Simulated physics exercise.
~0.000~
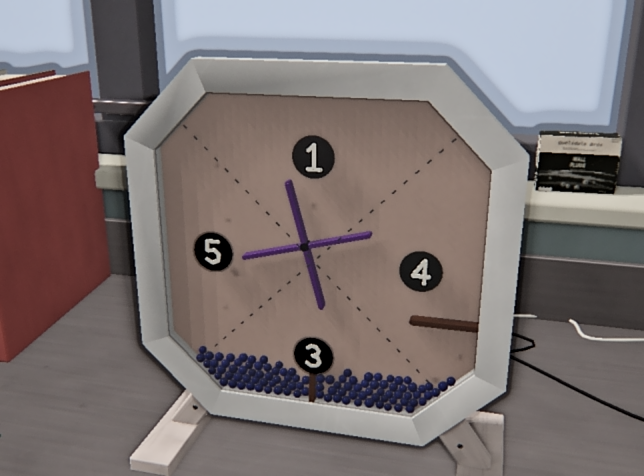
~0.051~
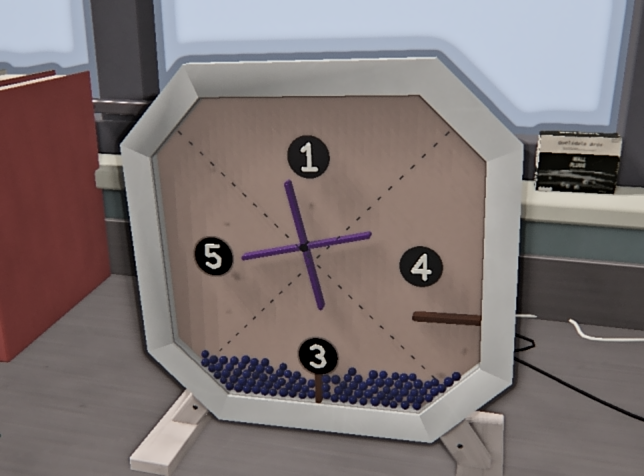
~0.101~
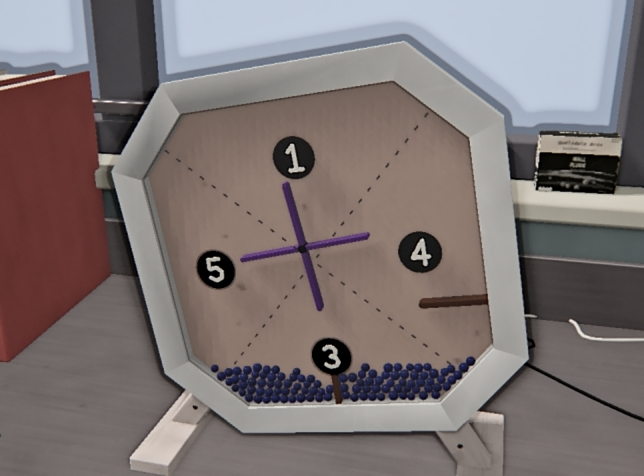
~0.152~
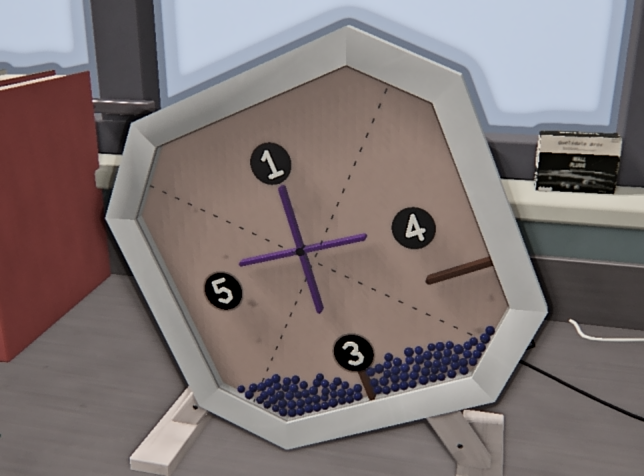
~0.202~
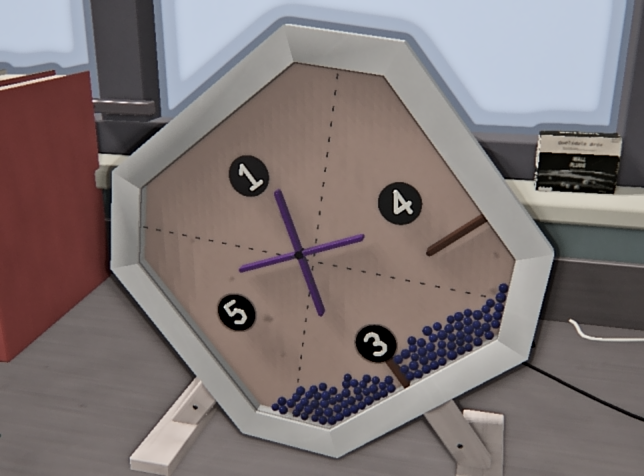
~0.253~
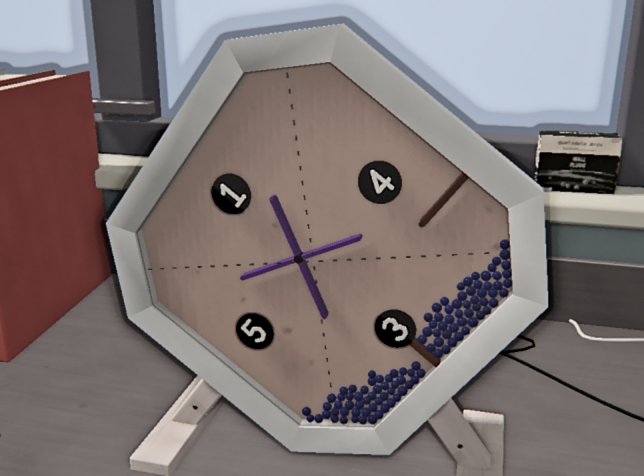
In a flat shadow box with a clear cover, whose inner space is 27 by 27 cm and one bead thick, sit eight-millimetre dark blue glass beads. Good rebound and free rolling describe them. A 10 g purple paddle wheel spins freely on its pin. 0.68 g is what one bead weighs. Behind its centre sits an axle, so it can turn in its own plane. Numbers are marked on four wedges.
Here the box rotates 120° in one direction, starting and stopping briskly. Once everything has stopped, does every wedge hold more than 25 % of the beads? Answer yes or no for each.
Wedge 1 - yes, wedge 3 - no, wedge 4 - no, wedge 5 - yes.
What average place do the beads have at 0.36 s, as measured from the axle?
Roughly 10 centimetres to the right and 3 centimetres below.
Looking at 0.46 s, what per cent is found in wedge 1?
Share: Close to 0 percent.
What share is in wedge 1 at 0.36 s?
Share: Some 0 %.
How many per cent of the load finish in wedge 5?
I'd put it at close to 70 in a hundred.
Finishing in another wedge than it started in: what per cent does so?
Roughly 100 per cent.
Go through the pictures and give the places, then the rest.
In the first picture, level; about 100 beads; beads centred (316, 383); top one (451, 382); purple paddle wheel (306, 246); no. 1 (313, 157), no. 3 (314, 356), no. 4 (421, 272), no. 5 (213, 252).
In the second picture, turned 3° anticlockwise; beads centred (321, 383); top one (456, 377).
In the third picture, turned 11° anticlockwise; beads centred (337, 384); top one (471, 361); wall ends (422, 303), (332, 356).
In the fourth picture, turned 24° anticlockwise; beads centred (364, 380); top one (490, 331); purple paddle wheel (302, 250).
In the fifth picture, turned 38° anticlockwise; beads centred (392, 369); top one (504, 288).
In the sixth picture, turned 53° anticlockwise; beads centred (416, 353); top one (505, 245); purple paddle wheel (300, 258); no. 1 (231, 194), no. 3 (395, 329), no. 4 (380, 182), no. 5 (255, 331).
After 0.36 s, it stands 84° anticlockwise; the beads' middle is 10 cm right of and 3 cm below the centre; no. 3, 80 %, no. 5, 20 %.
After 0.46 s, it stands 111° anticlockwise; the beads' middle is 10 cm right of and level with the centre; no. 3, 60 %, no. 5, 40 %.
After 0.55 s, it stands 120° anticlockwise; the beads' middle is 8 cm right of and 1 cm below the centre; no. 3, 45 %, no. 5, 50 %.
At rest by 3.9 s, it stands 120° anticlockwise; no. 1, 30 %, no. 3, 0 %, no. 4, 0 %, no. 5, 70 %.
